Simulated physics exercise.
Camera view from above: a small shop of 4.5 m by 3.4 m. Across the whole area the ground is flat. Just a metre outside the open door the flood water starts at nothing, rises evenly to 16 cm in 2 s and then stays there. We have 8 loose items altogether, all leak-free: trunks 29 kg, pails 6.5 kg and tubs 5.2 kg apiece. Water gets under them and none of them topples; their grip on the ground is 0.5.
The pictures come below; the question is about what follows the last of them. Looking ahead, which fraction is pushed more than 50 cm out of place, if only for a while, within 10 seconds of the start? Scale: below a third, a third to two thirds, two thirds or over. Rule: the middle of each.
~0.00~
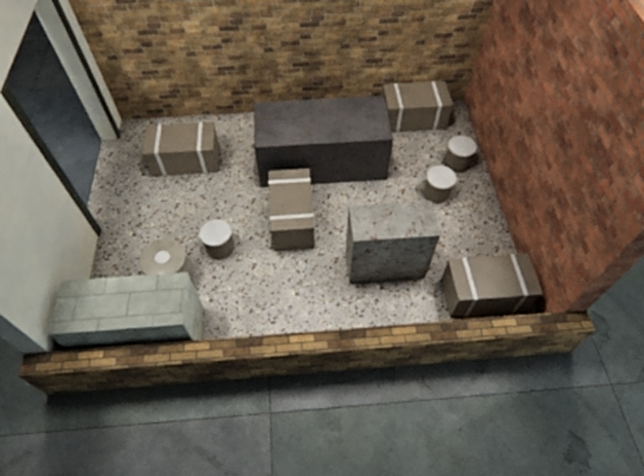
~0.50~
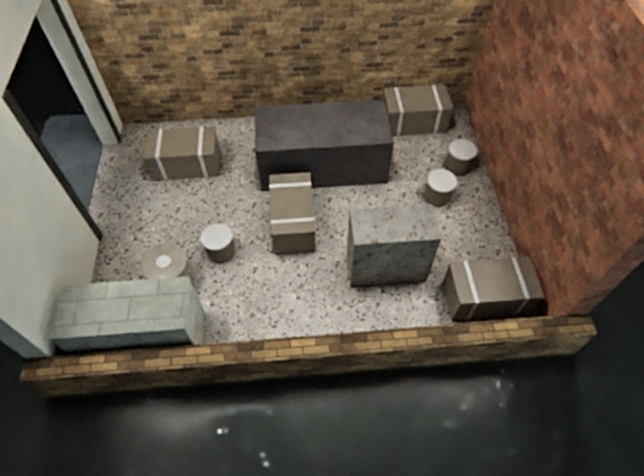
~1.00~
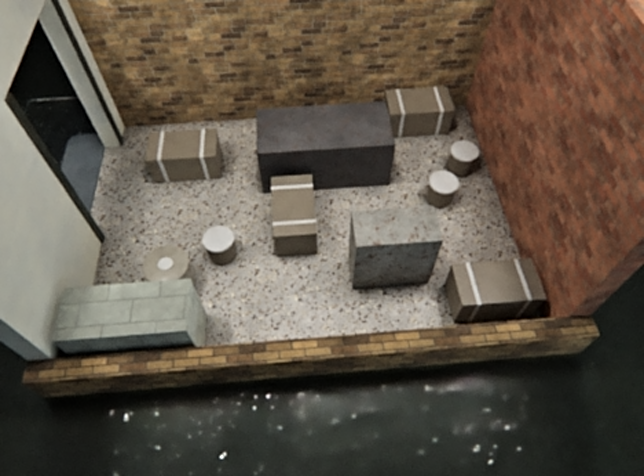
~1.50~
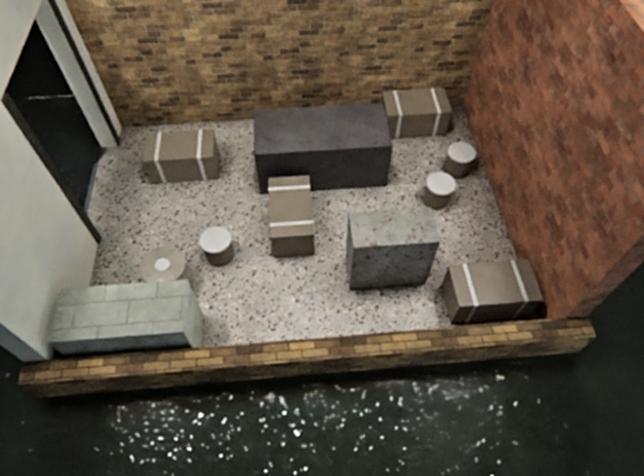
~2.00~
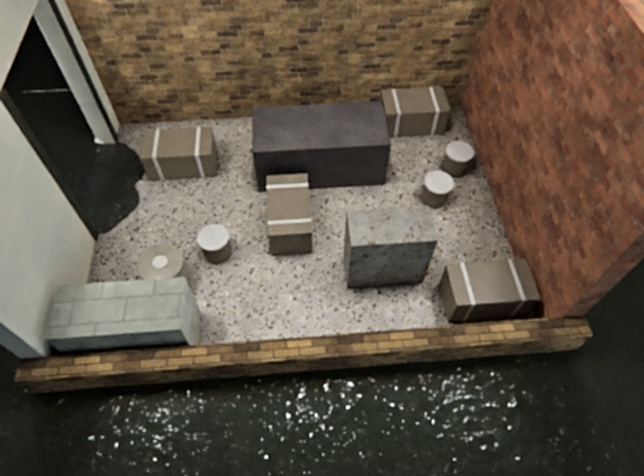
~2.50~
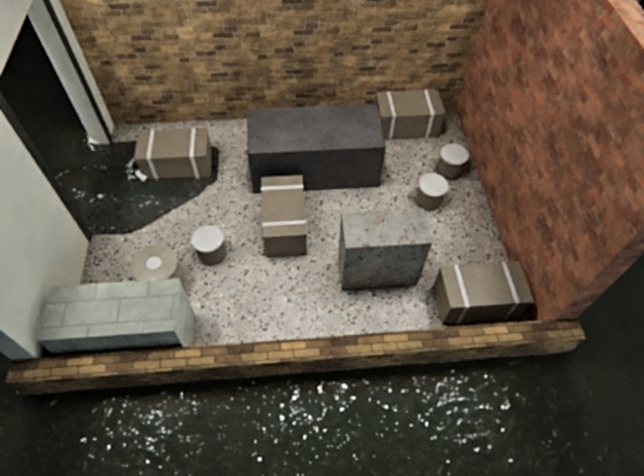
Prediction: A middle fraction.
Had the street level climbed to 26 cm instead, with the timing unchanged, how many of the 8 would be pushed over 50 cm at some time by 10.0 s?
So the tally would be 8.
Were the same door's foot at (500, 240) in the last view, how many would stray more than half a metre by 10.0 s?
Result: 5.
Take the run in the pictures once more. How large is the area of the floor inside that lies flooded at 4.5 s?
Some 6.5 m2.
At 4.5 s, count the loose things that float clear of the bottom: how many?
0 at that moment.
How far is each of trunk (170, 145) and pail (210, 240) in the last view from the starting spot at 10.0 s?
One is off by 60 cm, the other by 250 cm, in the order asked.
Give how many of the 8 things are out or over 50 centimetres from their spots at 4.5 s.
By that point, 0.
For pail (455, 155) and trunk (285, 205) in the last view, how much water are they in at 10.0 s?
Roughly 6 and 7 cm.
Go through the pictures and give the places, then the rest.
The first frame shows a trunk at (291, 198), on the bottom; a pail at (215, 232), on the bottom; 0.0 m2 under water; 0 of 8 have shifted.
The second frame shows a trunk at (292, 202) rests on the ground; a pail at (216, 236) rests on the ground; water covers 0.0 m2; 0 of 8 have shifted.
The third frame shows a trunk at (293, 204), on the bottom; a pail at (218, 238) rests on the ground; 0.0 m2 under water; 0 of 8 have shifted.
The fourth frame shows a trunk at (290, 205) rests on the ground; a pail at (215, 239), on the bottom; 0.0 m2 under water; 0 of 8 have shifted.
The fifth frame shows a trunk at (289, 203) rests on the ground; a pail at (213, 237), on the bottom; water covers 0.4 m2; 0 of 8 have shifted.
The sixth frame shows a trunk at (283, 205) rests on the ground; a pail at (208, 238) rests on the ground; water covers 1.0 m2; 0 of 8 have shifted.
After 3.5 s 0 of 8 are over 50 cm from their spots; 0 afloat.
After 4.5 s 0 of 8 are over 50 cm from their spots; 0 afloat.
After 7.0 s 1 of 8 are over 50 cm from their spots; 1 afloat.
After 10.0 s 4 of 8 are over 50 cm from their spots, and 4 have been at some point; 3 afloat.
